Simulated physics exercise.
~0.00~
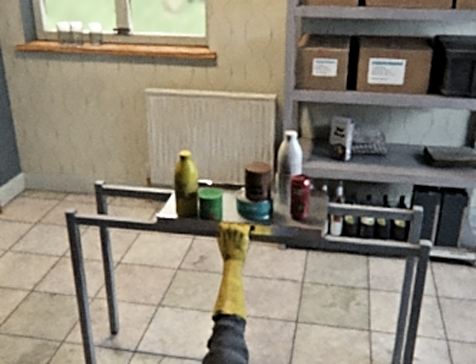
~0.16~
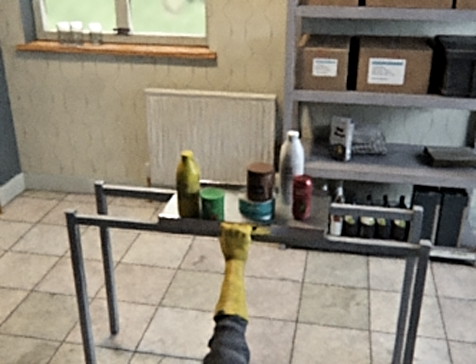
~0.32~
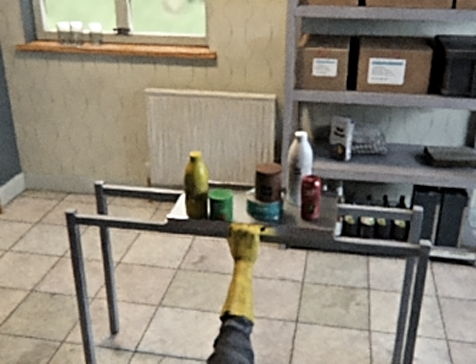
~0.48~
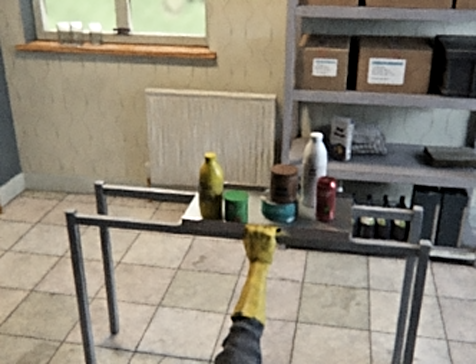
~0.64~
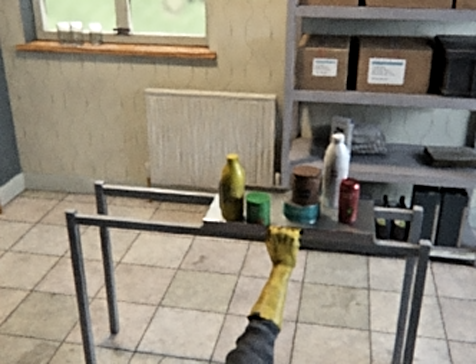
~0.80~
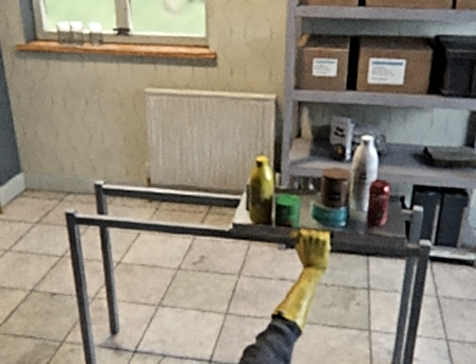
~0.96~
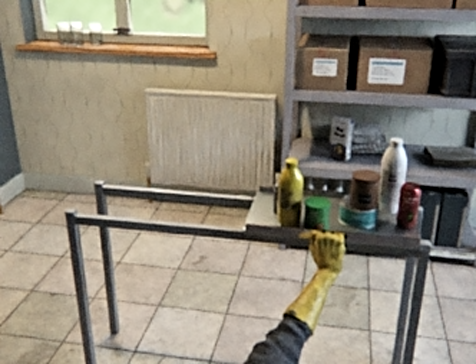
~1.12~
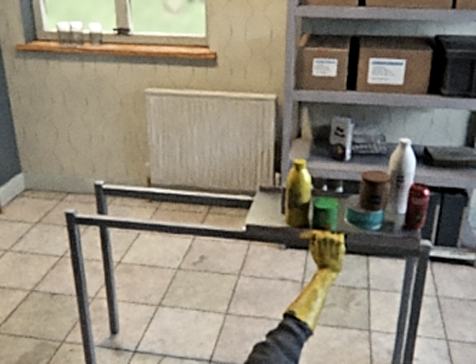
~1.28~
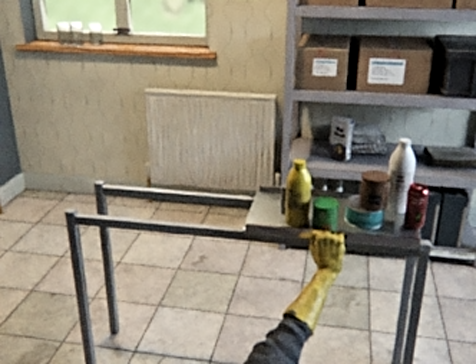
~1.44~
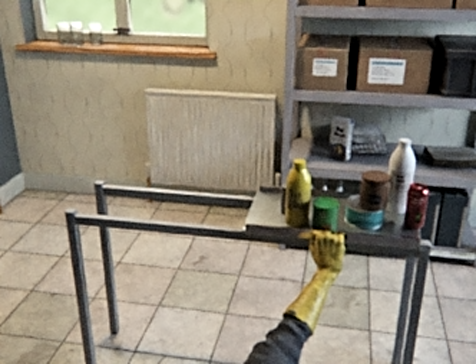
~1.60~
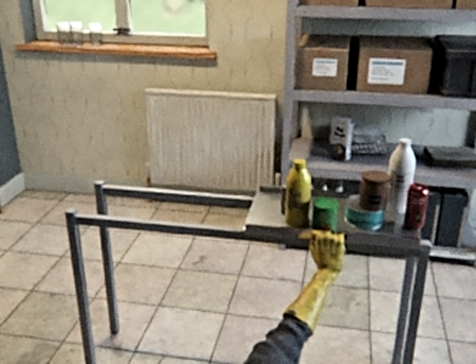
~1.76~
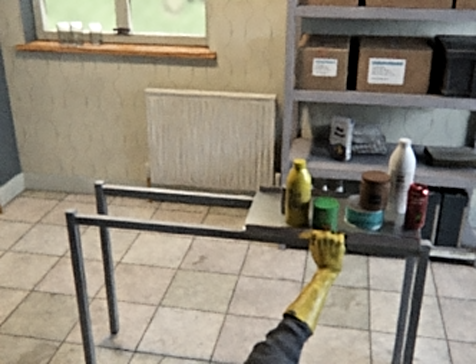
In a tiled room with a radiator and shelves, a yellow-gloved hand moved a tray of bottles, tins and a red can rightward along a metal frame until it stopped at the right end, with everything still standing.
